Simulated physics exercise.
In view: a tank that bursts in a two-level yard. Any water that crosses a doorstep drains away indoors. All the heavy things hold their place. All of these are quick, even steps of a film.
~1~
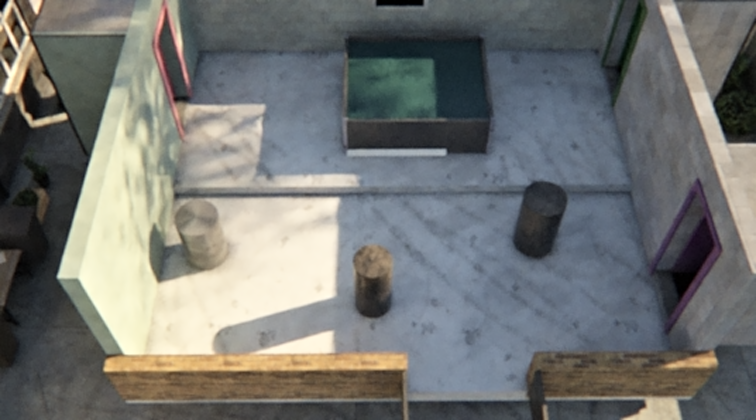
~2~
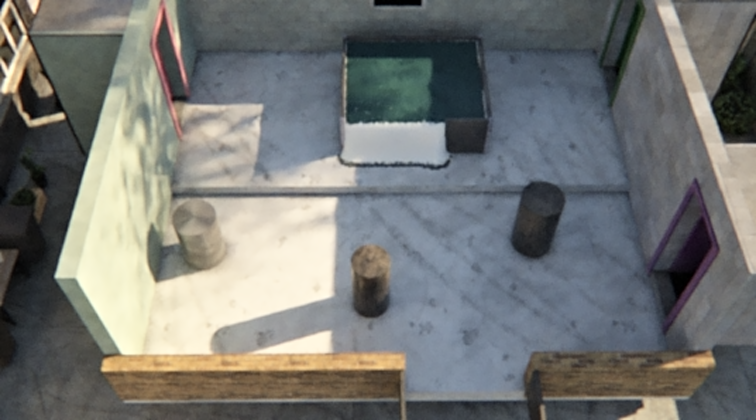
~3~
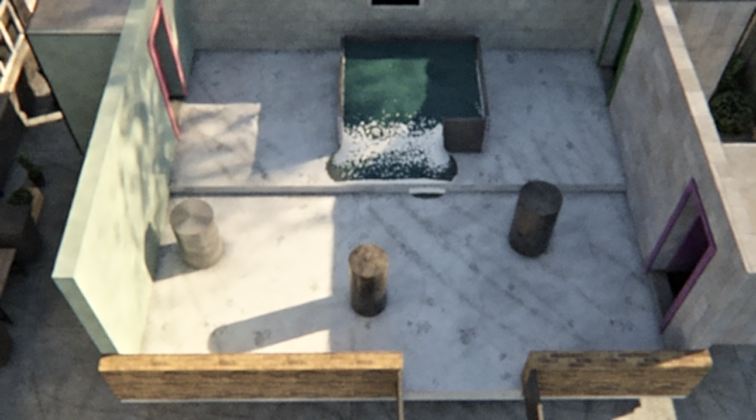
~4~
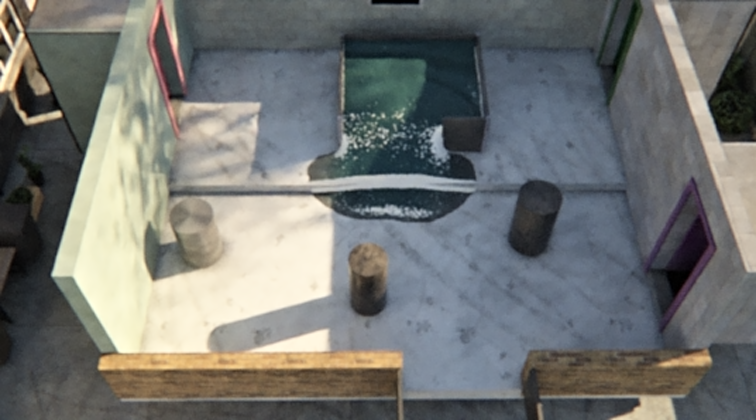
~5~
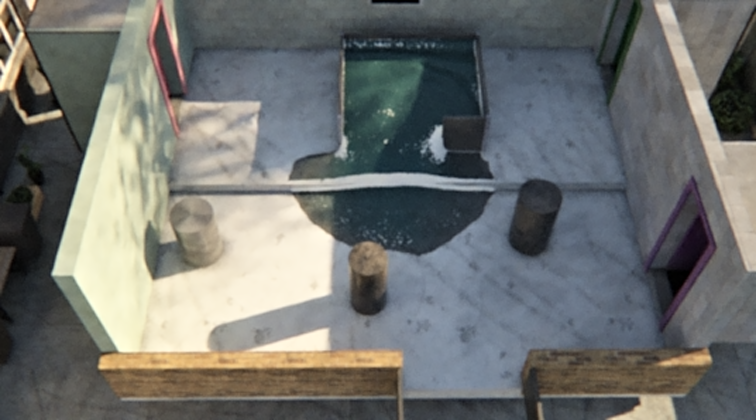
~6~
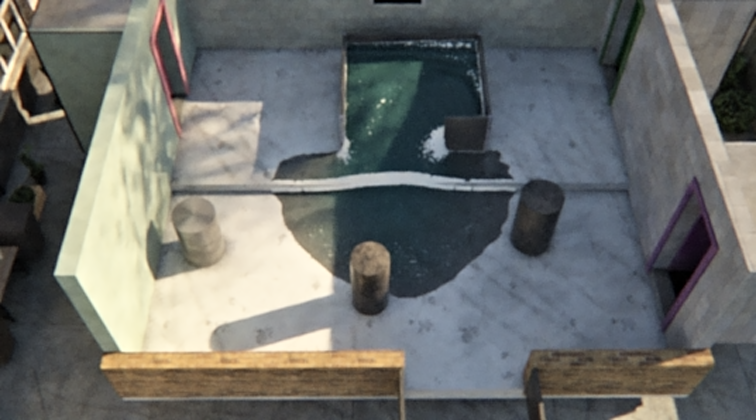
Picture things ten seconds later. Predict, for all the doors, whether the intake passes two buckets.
I predict the pink door will remain at two buckets or below, I predict the green door will remain at two buckets or below, I predict the purple door will remain at two buckets or below.
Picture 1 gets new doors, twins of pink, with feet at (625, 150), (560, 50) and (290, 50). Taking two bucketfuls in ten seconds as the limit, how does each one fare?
As listed: Lets less in, holds, lets less in.
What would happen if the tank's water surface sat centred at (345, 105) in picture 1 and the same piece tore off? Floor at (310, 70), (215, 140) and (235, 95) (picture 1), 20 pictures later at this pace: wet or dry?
Bone-dry, soaked, bone-dry.
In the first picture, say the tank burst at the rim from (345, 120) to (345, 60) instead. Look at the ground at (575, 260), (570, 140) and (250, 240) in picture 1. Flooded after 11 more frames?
As listed: Clear, dry, covered.
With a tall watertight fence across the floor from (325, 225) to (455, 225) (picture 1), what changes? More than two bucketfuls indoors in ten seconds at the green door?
Note: Green sub-threshold.
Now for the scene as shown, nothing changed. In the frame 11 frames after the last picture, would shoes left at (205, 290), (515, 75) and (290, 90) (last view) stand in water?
Result, in order: Waterlogged / unflooded / unflooded.
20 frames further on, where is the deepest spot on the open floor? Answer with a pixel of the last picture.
Near (138, 374).
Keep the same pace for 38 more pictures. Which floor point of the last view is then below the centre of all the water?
Close to pixel (363, 240).
A moment on, water covers 30 % of the floor; the pink door not reached, the green door not reached, the purple door not reached.
Next, water covers 45 % of the floor; the pink door not reached, the green door not reached, the purple door not reached.
Then, water covers 50 % of the floor; the pink door not reached, the green door not reached, the purple door wet at the sill, nothing in.
Later, water covers 55 % of the floor; the pink door wet at the sill, nothing in, the green door not reached, the purple door wet at the sill, nothing in.
In the end, water covers 60 % of the floor; the pink door wet at the sill, nothing in, the green door not reached, the purple door wet at the sill, nothing in.
